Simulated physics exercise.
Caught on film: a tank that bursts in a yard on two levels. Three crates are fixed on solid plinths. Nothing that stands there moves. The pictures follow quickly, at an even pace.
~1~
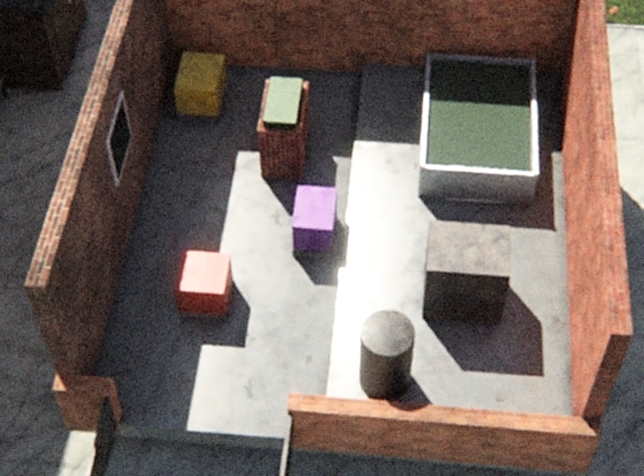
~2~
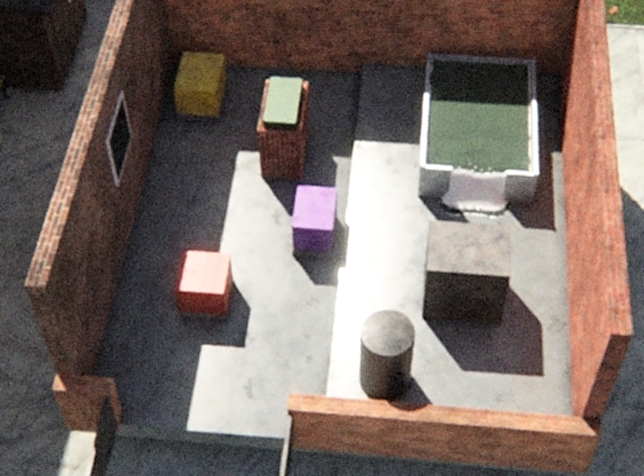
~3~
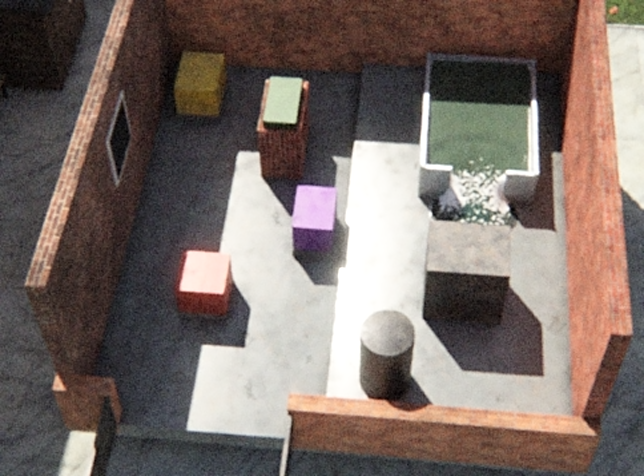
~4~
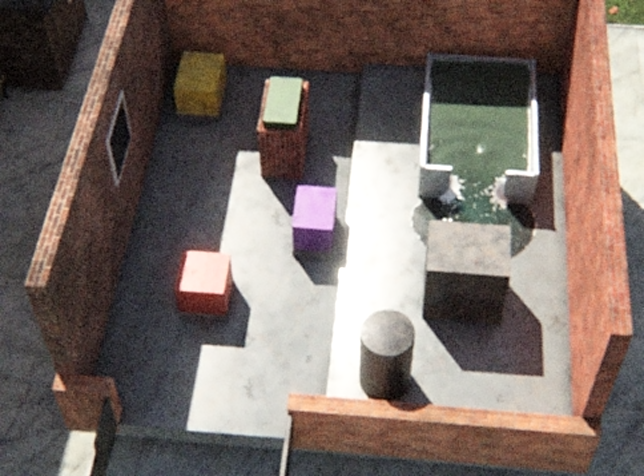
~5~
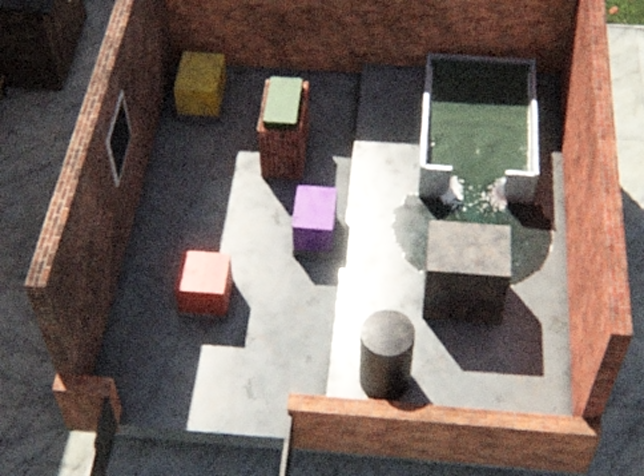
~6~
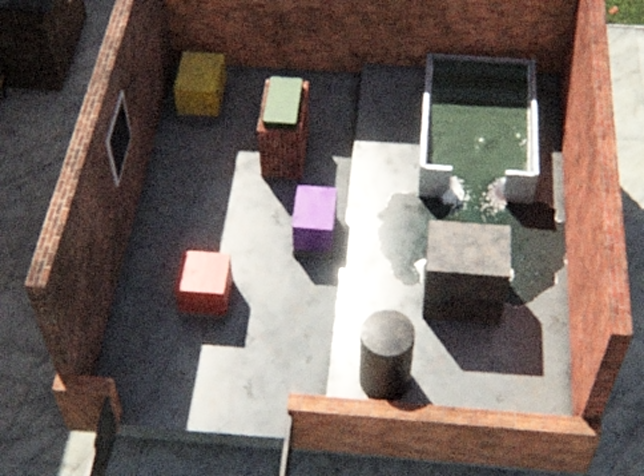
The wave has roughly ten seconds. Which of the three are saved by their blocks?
In the end: The purple crate gets wet; the red crate gets wet; the yellow crate stays dry.
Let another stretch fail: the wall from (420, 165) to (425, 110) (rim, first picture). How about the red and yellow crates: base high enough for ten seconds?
In short: Red is wetted, yellow gets wet.
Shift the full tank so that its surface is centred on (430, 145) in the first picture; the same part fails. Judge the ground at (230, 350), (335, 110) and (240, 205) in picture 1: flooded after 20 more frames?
As listed: Awash, free of water, free of water.
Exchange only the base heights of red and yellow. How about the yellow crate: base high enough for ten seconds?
One by one: The yellow one remains dry.
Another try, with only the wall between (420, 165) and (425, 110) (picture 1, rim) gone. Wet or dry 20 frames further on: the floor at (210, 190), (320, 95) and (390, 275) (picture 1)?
One after the other: Awash, wet, free of water.
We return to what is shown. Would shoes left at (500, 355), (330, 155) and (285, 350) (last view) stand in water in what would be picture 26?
As listed: Under water, awash, awash.
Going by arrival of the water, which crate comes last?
It is the crate marked yellow.
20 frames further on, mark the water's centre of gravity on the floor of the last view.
At about (449, 226).
A moment on, water covers 15 % of the floor; the purple crate water round its plinth, the red crate not reached, the yellow crate not reached.
Next, water covers 30 % of the floor; the purple crate water round its plinth, the red crate water round its plinth, the yellow crate not reached.
Then, water covers 50 % of the floor; the purple crate water round its plinth, the red crate water round its plinth, the yellow crate not reached.
Later, water covers 65 % of the floor; the purple crate water round its plinth, the red crate water round its plinth, the yellow crate not reached.
In the end, water covers 85 % of the floor; the purple crate was topped, the red crate was topped, the yellow crate stayed above the water.
